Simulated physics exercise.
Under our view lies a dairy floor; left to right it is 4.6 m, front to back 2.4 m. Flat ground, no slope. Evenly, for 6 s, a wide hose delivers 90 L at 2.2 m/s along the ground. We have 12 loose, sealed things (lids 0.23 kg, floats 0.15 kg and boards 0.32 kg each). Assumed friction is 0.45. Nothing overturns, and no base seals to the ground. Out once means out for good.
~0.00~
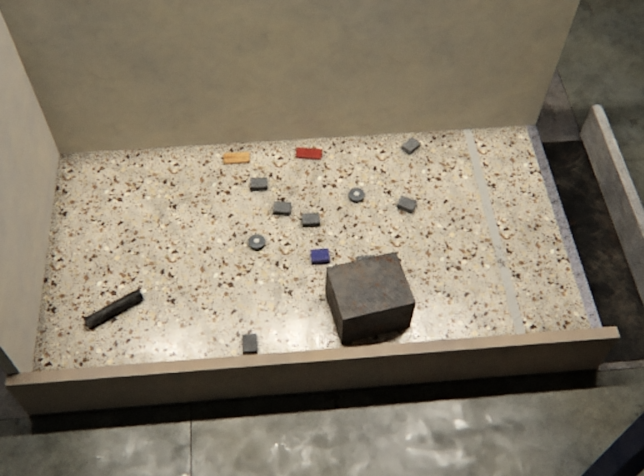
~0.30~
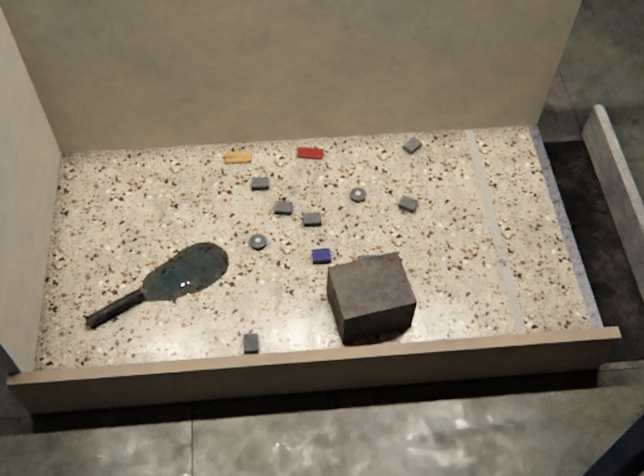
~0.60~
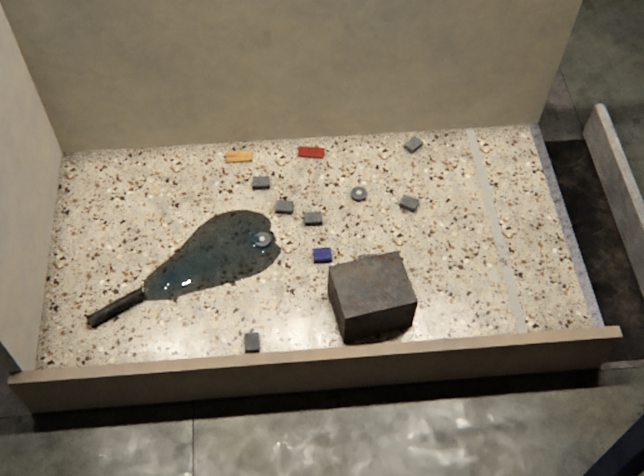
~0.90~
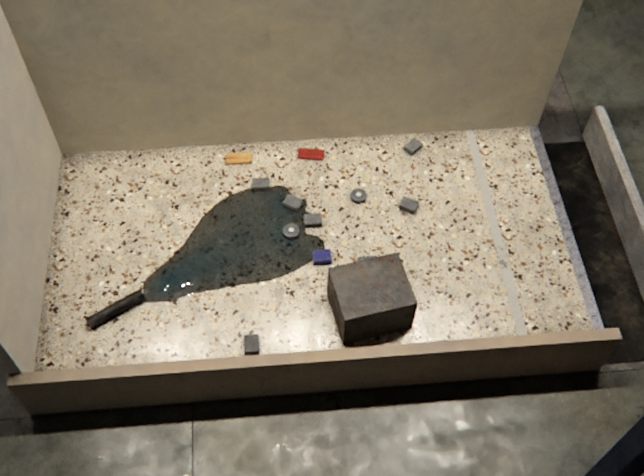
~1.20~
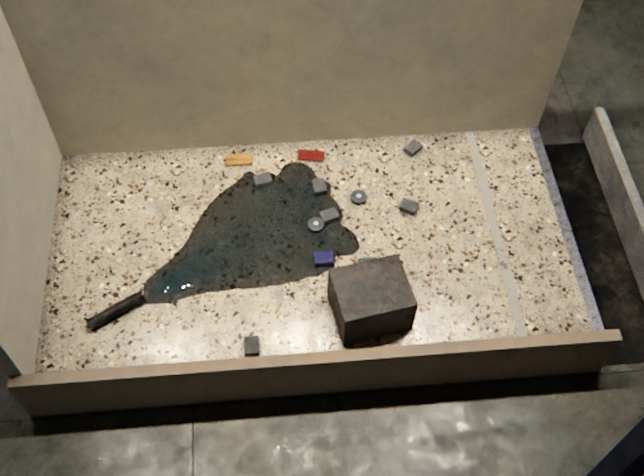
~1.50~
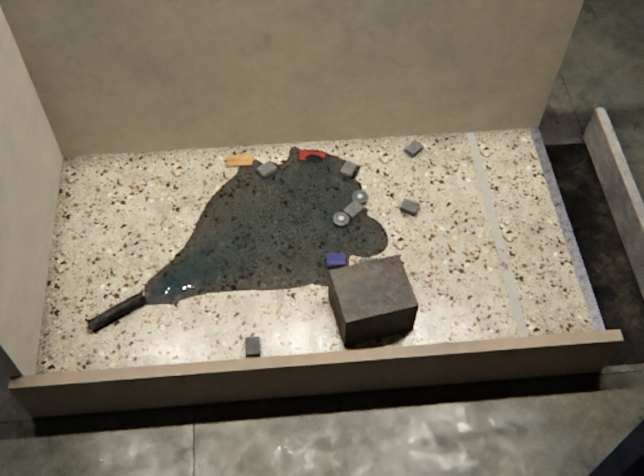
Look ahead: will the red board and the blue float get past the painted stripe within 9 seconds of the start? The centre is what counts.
By my reckoning the red board clears the line, while the blue float stops before the line.
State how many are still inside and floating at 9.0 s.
At that time, 0.
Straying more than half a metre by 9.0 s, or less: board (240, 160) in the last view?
Looking at it, I'd say it strays not as far.
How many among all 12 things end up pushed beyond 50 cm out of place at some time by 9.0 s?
9.
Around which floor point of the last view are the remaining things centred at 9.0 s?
They're centred close to (335, 239).
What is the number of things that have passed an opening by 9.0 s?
Result: 6.
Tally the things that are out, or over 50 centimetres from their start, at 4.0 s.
The number by then is 7.
After 2.1 s the red board is near (314, 146), 0.1 m from its start, aground; the blue float is near (351, 261), 0.2 m from its start, aground; 0 of 12 are over the mark; 1 afloat.
After 4.0 s the red board is near (347, 142), 0.4 m from its start, afloat; the blue float is near (363, 263), 0.4 m from its start, afloat; 4 of 12 are over the mark; 6 afloat.
After 6.3 s the red board is near (440, 138), 1.3 m from its start, afloat; the blue float is near (406, 267), 0.7 m from its start, aground; 5 of 12 are over the mark; 3 afloat.
After 9.0 s the red board has gone out; the blue float is near (406, 267), 0.7 m from its start, aground; 7 of 12 are over the mark; 0 afloat.
